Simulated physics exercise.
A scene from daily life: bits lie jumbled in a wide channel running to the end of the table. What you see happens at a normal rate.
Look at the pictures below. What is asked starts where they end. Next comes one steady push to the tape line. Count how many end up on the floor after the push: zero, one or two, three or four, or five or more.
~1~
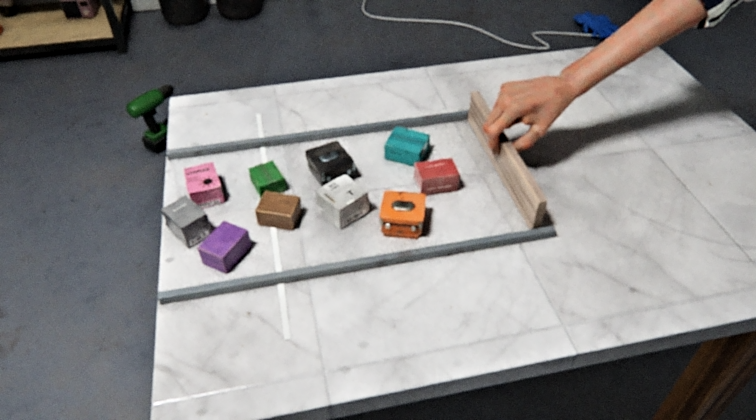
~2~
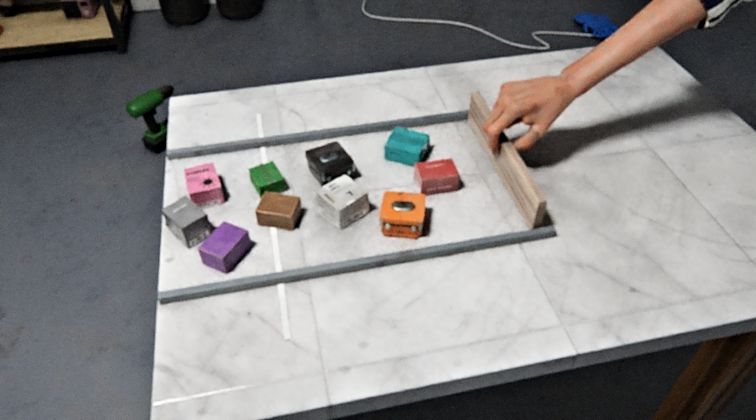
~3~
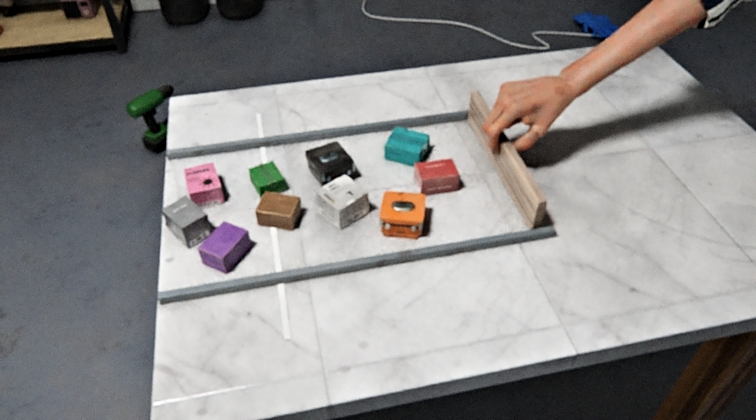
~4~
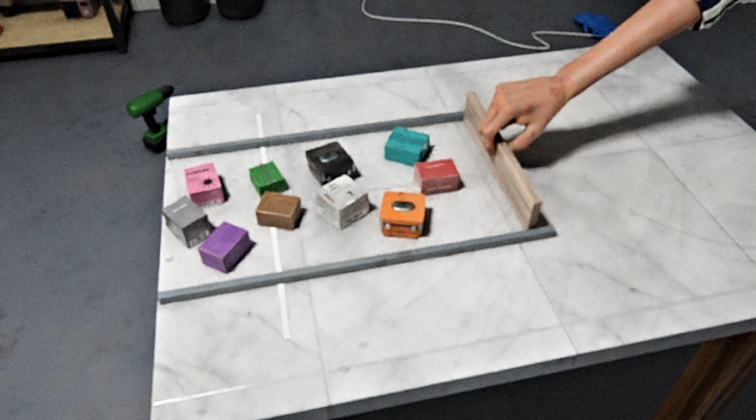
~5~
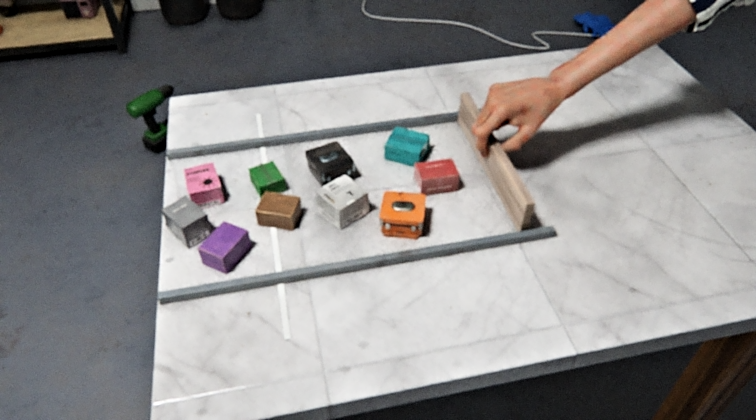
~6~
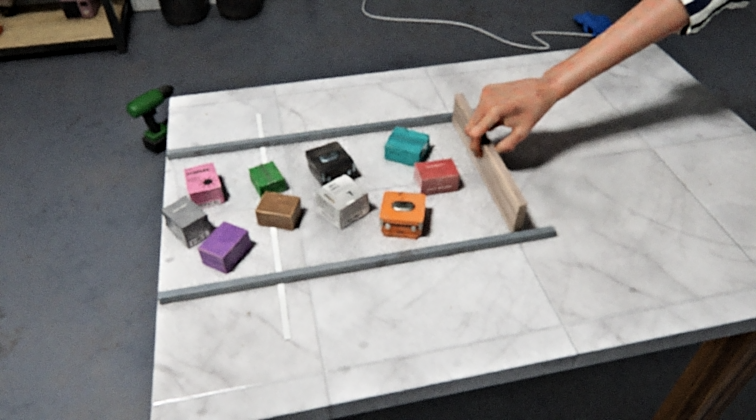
One or two.
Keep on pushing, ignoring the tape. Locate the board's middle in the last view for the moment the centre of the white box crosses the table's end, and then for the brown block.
Near (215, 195), then near (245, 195).
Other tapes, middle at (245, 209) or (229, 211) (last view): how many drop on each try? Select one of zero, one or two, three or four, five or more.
Count by try - three or four; three or four.
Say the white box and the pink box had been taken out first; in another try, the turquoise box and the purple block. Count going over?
Counts - first: 0; second: 0.
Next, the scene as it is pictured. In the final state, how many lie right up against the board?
3 of them.
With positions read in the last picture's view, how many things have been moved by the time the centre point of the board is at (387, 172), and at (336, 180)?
By then 5, and later 7.
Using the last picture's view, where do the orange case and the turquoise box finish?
They come to rest around (253, 244) and (246, 170).
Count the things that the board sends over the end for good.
1.
Early on, none off yet; grey box at rest near (187, 222); pink box at rest near (204, 186); purple block at rest near (225, 247).
Finally, the number that fall off is one or two; lost, pink box.
